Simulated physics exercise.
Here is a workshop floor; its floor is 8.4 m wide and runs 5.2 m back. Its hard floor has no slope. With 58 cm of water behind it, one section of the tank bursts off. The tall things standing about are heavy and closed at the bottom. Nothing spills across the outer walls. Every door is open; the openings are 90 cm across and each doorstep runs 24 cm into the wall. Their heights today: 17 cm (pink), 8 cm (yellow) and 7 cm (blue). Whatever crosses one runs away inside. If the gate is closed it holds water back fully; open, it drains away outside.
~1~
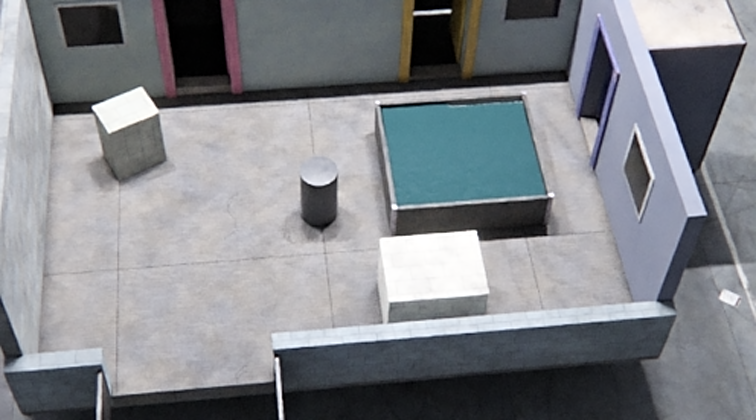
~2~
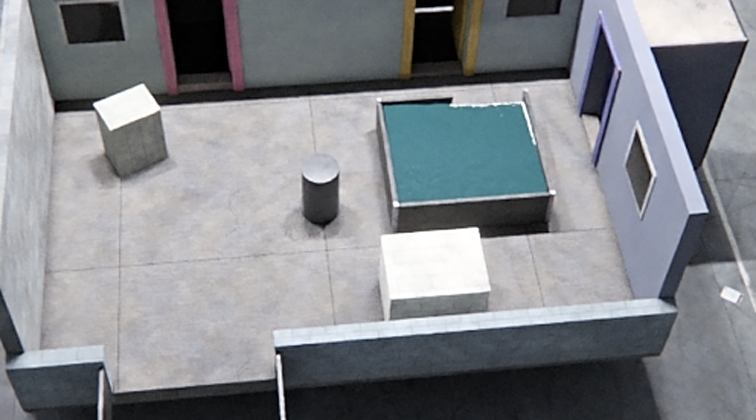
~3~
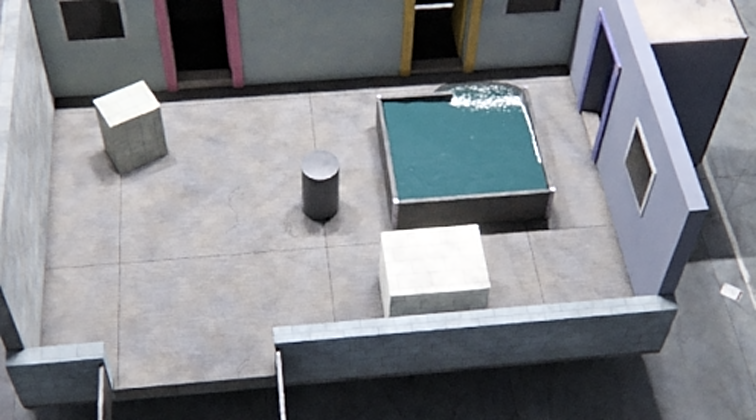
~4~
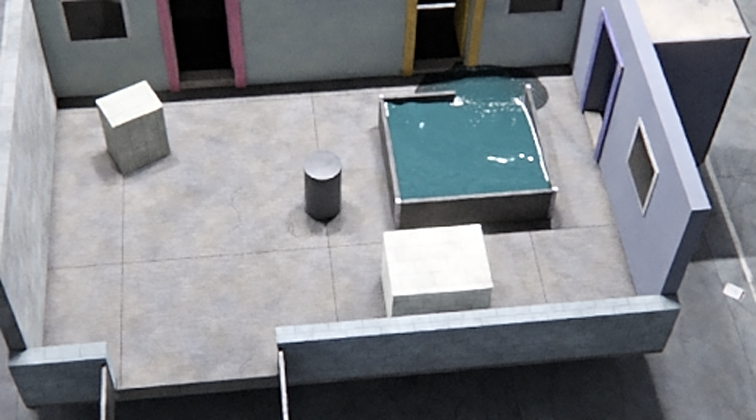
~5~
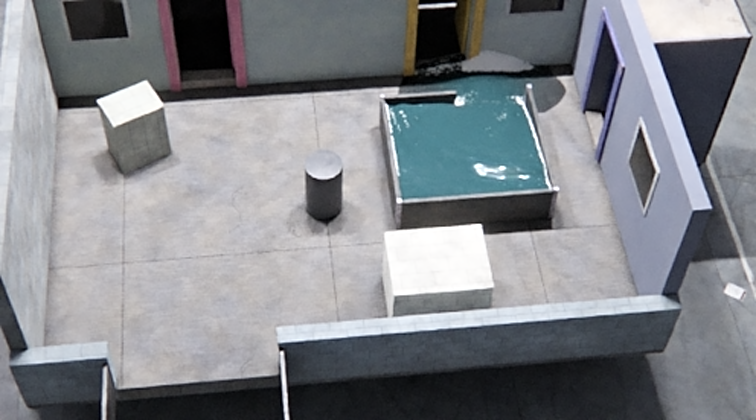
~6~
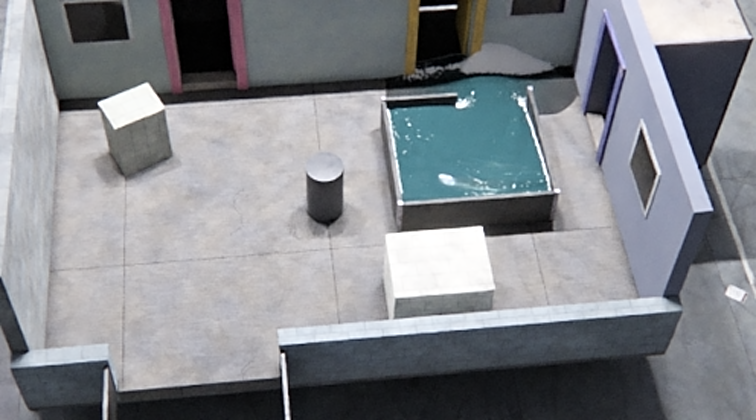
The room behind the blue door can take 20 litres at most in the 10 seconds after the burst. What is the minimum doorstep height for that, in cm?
About 8.5 cm.
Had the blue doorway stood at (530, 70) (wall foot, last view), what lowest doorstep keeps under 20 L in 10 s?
About 33 cm.
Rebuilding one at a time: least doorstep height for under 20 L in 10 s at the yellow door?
Roughly 32 cm at yellow.
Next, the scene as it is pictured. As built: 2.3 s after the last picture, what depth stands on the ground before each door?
Depths in cm: Pink 3, yellow 21, blue 12.
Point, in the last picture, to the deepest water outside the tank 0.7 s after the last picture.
Near (567, 72).
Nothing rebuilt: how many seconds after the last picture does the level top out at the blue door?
Around 2.0 s.
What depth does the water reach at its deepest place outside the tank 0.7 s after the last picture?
Roughly 56 cm.
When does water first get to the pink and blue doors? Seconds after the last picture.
Pink 1.8 s, blue 0.8 s.
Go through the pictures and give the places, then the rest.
Still water, 58 cm deep, in the tank at (461, 152); the blue door at (597, 97) is dry, in the first picture.
Water pours out on the far side and has run 0.3 m, to a hidden place; about 8 cm deep outside, 58 cm at the back, in the second picture.
Water pours out on the far side and has run 0.8 m, to (454, 86); about 10 cm deep outside, 58 cm at the back, in the third picture.
The gap is on the far side, the front 1.1 m out at (460, 66); the back of the tank holds 58 cm, in the fourth picture.
The gap is on the far side, the front 1.3 m out at (445, 59); the back of the tank holds 58 cm, in the fifth picture.
Water pours out on the far side and has run 1.4 m, to (391, 79); about 10 cm deep outside, 54 cm at the back; 0.9 m in a straight line remain to the blue door at (603, 93), in the sixth picture.
Then, 0.7 s after the last picture water covers 10 % of the floor, deepest (56 cm) near (567, 72); it has not reached the blue door.
Then, 2.3 s after the last picture water covers 35 % of the floor, deepest (32 cm) near (567, 72); 12 cm at the blue door, 7 litres in over its 7 cm doorstep.
Then, 9.3 s after the last picture water covers 90 % of the floor, deepest (14 cm) near (499, 320); 6 cm at the blue door, 35 litres in over its 7 cm doorstep.
At the blue door as built, the water peaked near 12 cm, 2.1 s after the last picture.
With a doorstep of 7.5 cm, 30 litres would have come in within the 10 s; with 10.5 cm, 9 litres. So under 20 litres takes about 8.5 cm.
